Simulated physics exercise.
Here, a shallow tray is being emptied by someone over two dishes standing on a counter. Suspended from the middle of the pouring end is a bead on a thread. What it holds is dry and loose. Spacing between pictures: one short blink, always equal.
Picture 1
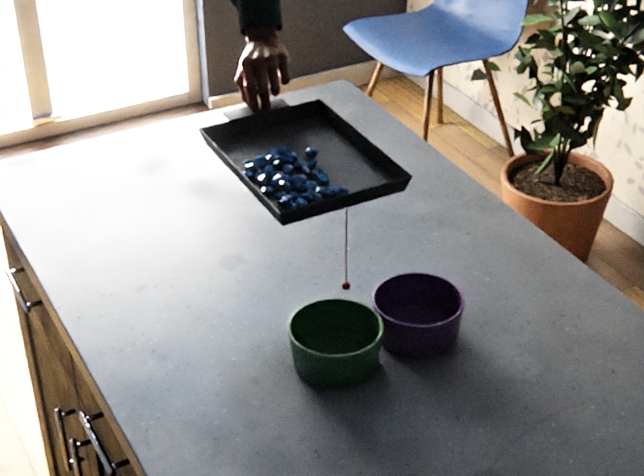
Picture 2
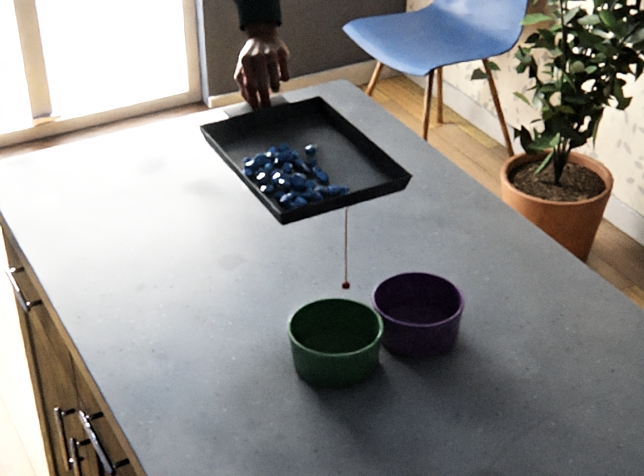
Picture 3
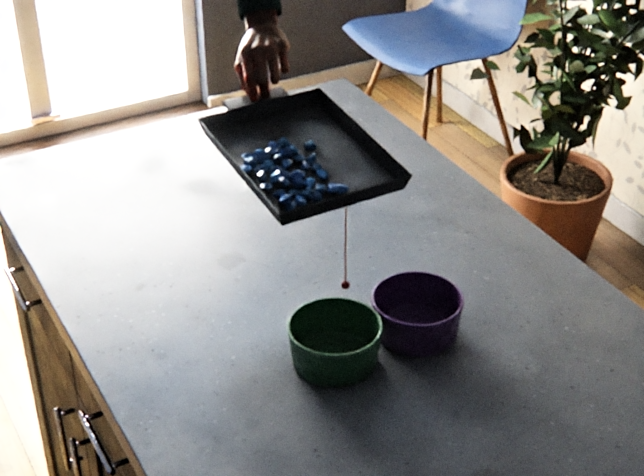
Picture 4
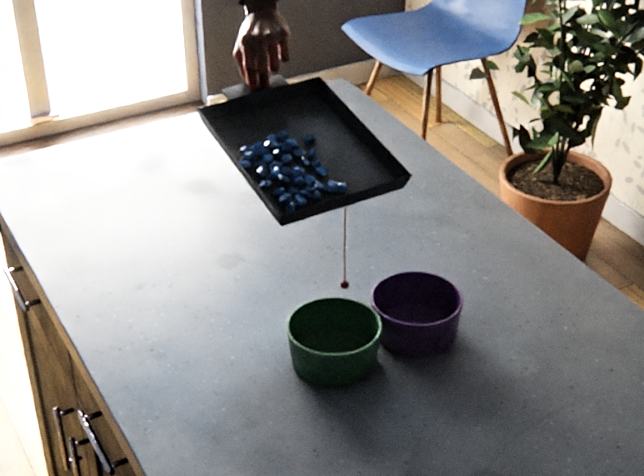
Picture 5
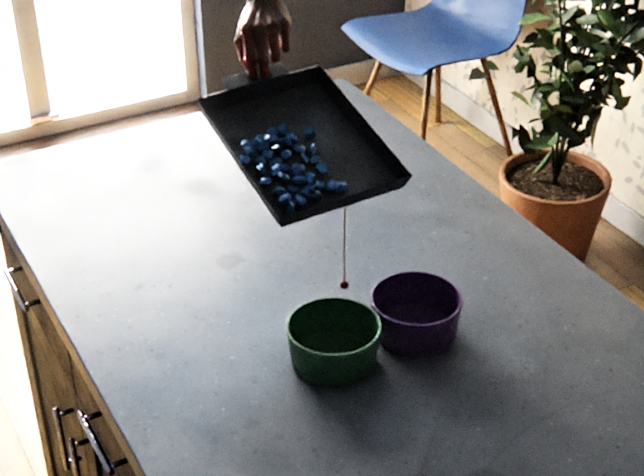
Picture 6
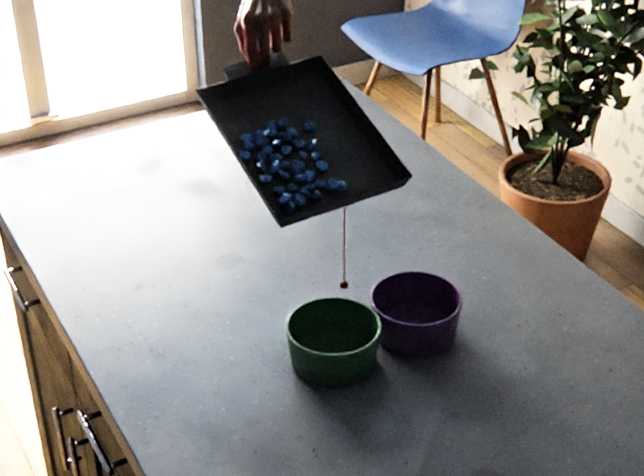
A hand gradually raised the back of a black tray of blue stones above a green dish and a purple one, its front left corner dipping slightly while the stones stayed bunched inside.
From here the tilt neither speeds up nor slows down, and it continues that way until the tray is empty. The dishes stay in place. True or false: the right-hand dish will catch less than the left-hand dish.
True.
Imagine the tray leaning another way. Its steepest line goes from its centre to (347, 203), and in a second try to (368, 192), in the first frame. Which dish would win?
Case one: The dish to the left. Case two: The dish to the right.
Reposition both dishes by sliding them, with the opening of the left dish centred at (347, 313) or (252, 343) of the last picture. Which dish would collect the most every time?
At the first spot the left-side one comes out ahead, at the second spot the right-side one.
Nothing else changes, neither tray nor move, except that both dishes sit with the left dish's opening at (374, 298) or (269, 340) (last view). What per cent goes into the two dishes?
You'd get near 20 percent first and near 80 percent next.
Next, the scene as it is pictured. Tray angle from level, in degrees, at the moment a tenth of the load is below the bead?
That happens at around 95°.
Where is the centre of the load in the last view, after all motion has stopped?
Near (336, 358), more or less.
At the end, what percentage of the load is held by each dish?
The left dish ends up with around 80 percent of the load, the right dish with around 0 percent.
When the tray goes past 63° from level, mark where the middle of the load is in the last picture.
Centre estimate: (308, 184).
Soon, tray tipped steeply; all on the tray.
A while on, tray tipped past a quarter turn; about a quarter on the tray; about a third in the left dish; a small part outside both; about a third in the air.
Towards the end, tray tipped past a quarter turn; most in the left dish; a small part in the right dish; about a quarter outside both.
Finally, tray tipped past a quarter turn; most in the left dish; a small part in the right dish; about a quarter outside both.
